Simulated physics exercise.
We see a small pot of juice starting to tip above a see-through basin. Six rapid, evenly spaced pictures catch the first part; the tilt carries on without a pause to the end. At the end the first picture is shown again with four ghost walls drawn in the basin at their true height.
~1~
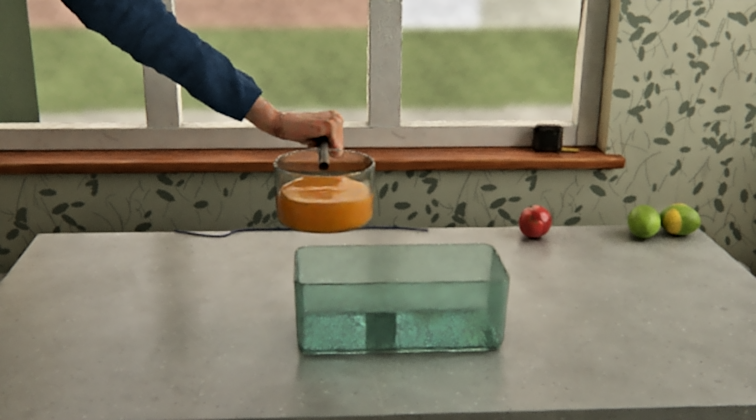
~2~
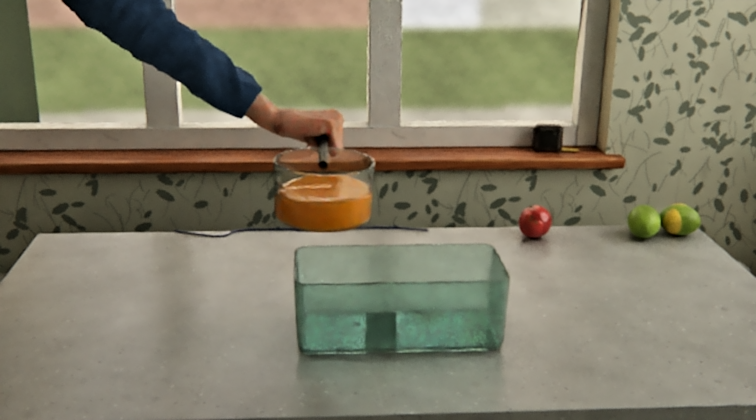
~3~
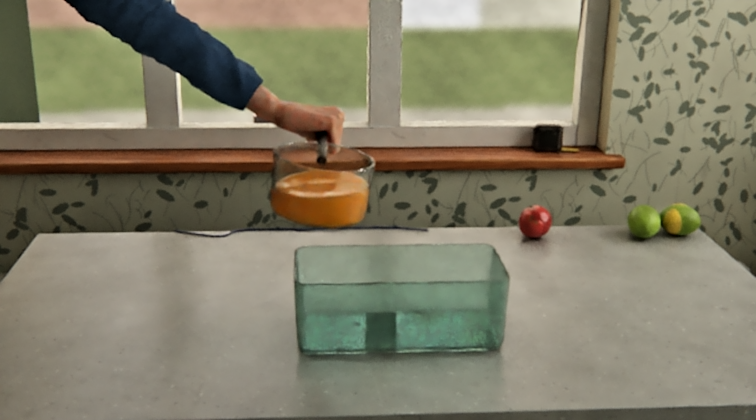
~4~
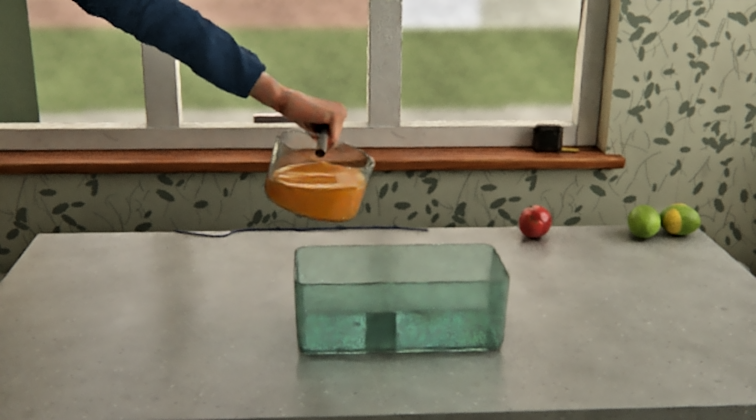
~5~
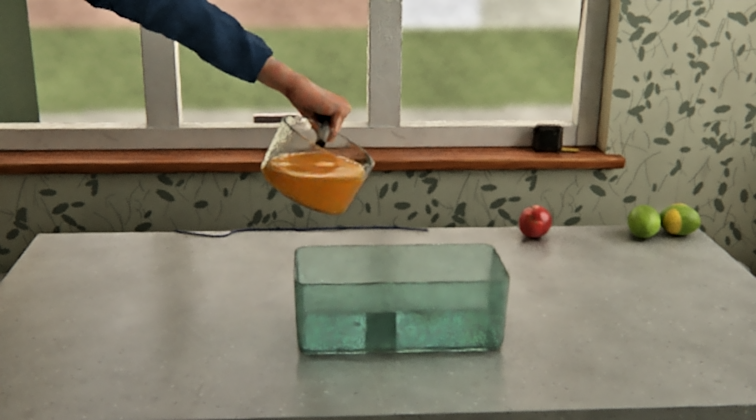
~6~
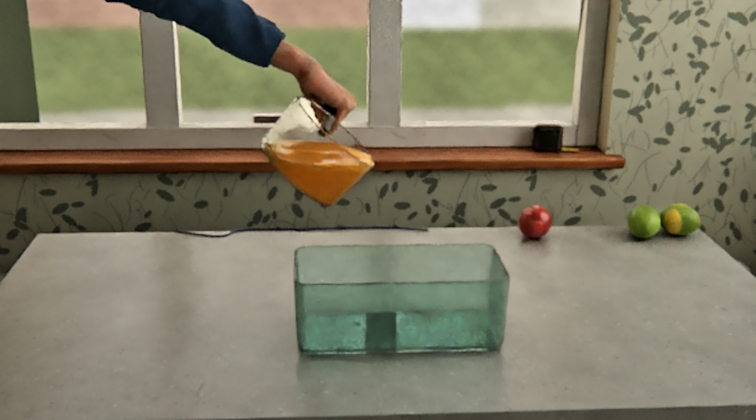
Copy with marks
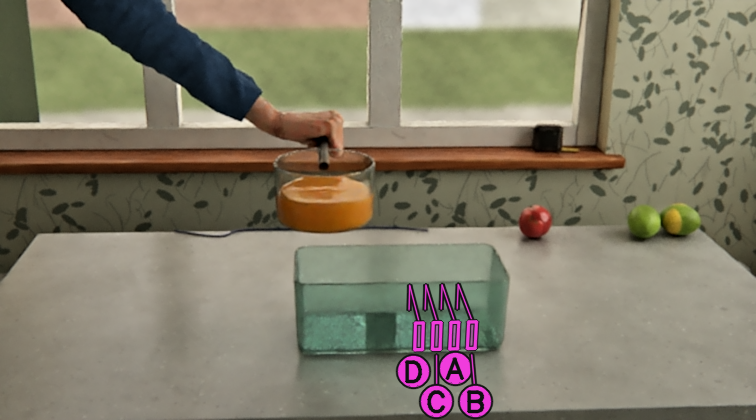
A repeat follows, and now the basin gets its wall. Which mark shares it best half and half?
A beats the others.
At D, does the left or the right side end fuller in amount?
The right one.
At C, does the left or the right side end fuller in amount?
The right side.
On the marked copy, A at (454, 354); B at (471, 354); C at (436, 355); D at (418, 355).
With A, about 52 % ends left of the wall and 44 % right of it; 3 % is lost outside.
With B, about 90 % ends left of the wall and 7 % right of it; 3 % is lost outside.
With C, about 12 % ends left of the wall and 86 % right of it.
With D, about 9 % ends left of the wall and 89 % right of it.
